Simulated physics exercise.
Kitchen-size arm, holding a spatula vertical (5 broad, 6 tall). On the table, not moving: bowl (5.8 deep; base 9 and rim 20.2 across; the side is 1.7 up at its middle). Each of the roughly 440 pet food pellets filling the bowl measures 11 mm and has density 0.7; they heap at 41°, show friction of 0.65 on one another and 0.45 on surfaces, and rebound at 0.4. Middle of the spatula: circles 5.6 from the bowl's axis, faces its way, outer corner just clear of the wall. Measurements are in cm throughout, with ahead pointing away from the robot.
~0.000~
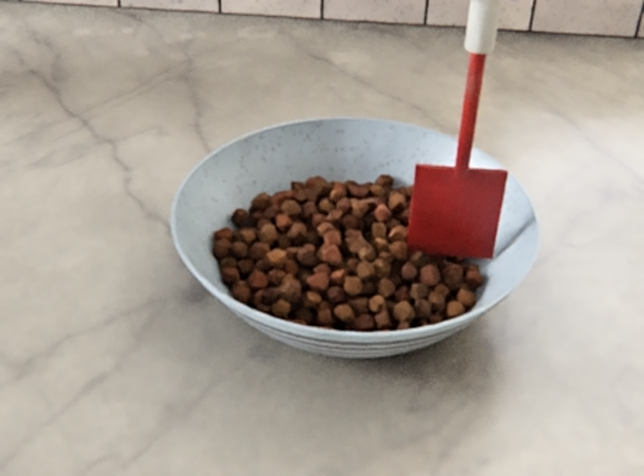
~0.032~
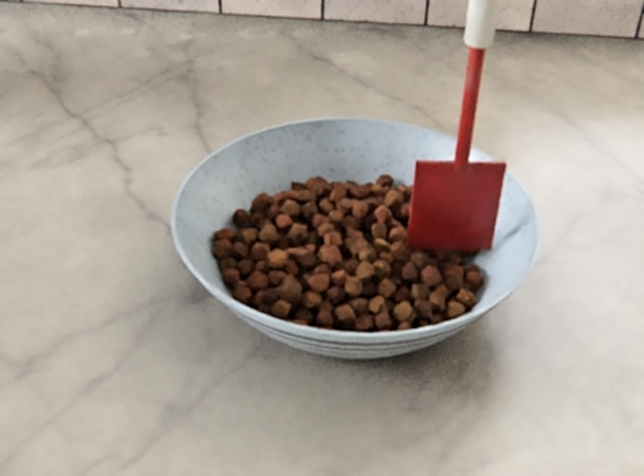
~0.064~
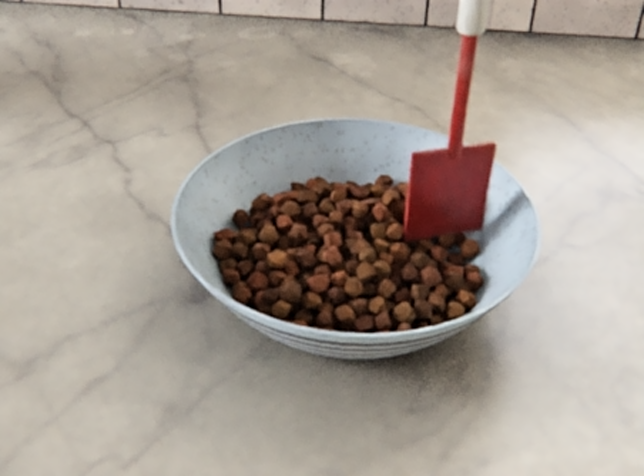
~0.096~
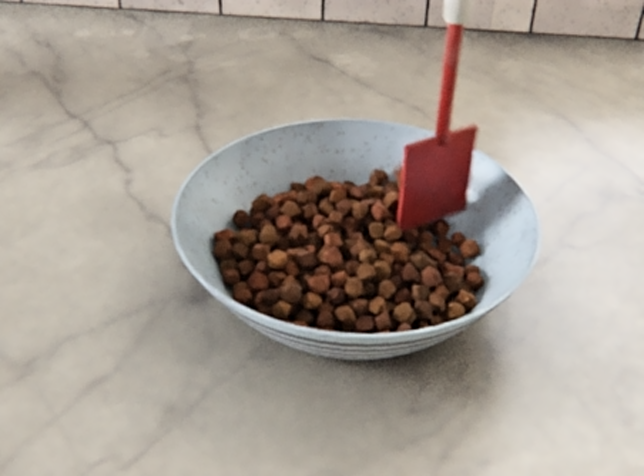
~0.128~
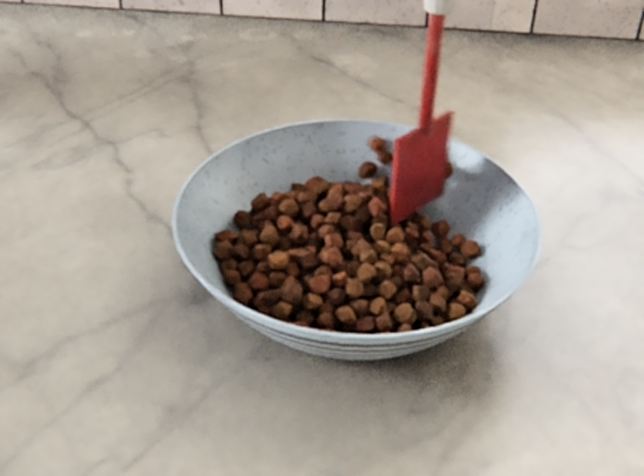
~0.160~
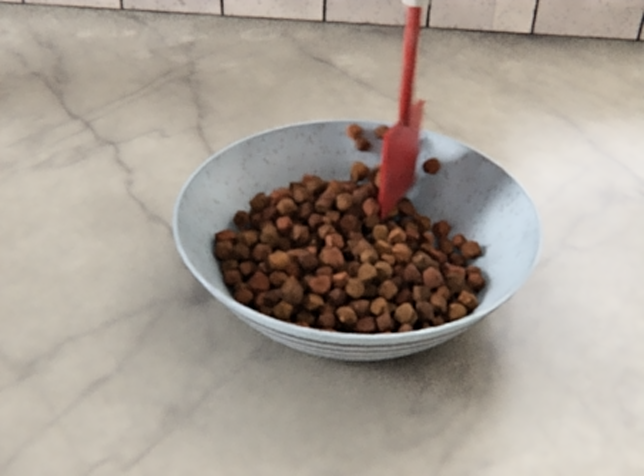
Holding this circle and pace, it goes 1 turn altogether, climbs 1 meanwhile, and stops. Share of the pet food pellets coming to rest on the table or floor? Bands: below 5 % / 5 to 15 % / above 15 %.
Between 5 and 15 %.
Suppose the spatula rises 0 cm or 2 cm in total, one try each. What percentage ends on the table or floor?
Close to 10 and 0 percent, in that order.
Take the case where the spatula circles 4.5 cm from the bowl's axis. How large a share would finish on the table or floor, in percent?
Then about 10 %.
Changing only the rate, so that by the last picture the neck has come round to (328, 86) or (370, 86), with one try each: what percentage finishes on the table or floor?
About 20 and 10 %.
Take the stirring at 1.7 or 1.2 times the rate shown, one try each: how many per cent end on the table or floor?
It would be about 15 and 10 percent respectively.
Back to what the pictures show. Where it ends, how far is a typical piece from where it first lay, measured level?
Near 1 cm.
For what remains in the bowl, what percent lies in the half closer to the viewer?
Roughly 50 per cent.
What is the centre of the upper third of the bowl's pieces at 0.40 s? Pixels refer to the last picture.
I'd put its middle near (285, 257).
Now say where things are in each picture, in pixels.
Spatula neck at (465, 144), 0° round; upper third of the load around (341, 243), from x 225 to 475, top at y 185; 435 in the bowl, in the first picture.
Spatula neck at (465, 138), 6° round; upper third of the load around (345, 240), from x 225 to 475, top at y 185, in the second picture.
Spatula neck at (458, 125), 21° round; upper third of the load around (344, 241), from x 225 to 475, top at y 185, in the third picture.
Spatula neck at (445, 112), 36° round; upper third of the load around (344, 238), from x 225 to 475, top at y 165, in the fourth picture.
Spatula neck at (428, 102), 51° round; upper third of the load around (345, 238), from x 225 to 475, top at y 145, in the fifth picture.
Spatula neck at (407, 94), 66° round; upper third of the load around (343, 239), from x 225 to 475, top at y 130; 435 in the bowl, in the sixth picture.
By 0.40 s, 180° round, highest piece 8 above the table; 428 in the bowl, 2 on the table or floor, 5 in flight or on the tool.
By 0.65 s, 294° round, highest piece 7 above the table; 411 in the bowl, 21 on the table or floor, 3 in flight or on the tool.
By 0.97 s, 0° round, highest piece 5 above the table; 403 in the bowl, 32 on the table or floor.
By 1.67 s, 0° round, highest piece 5 above the table; 403 in the bowl, 32 on the table or floor.
Final count, 403 in the bowl, 32 on the table or floor. That is 7 % on the table or floor.
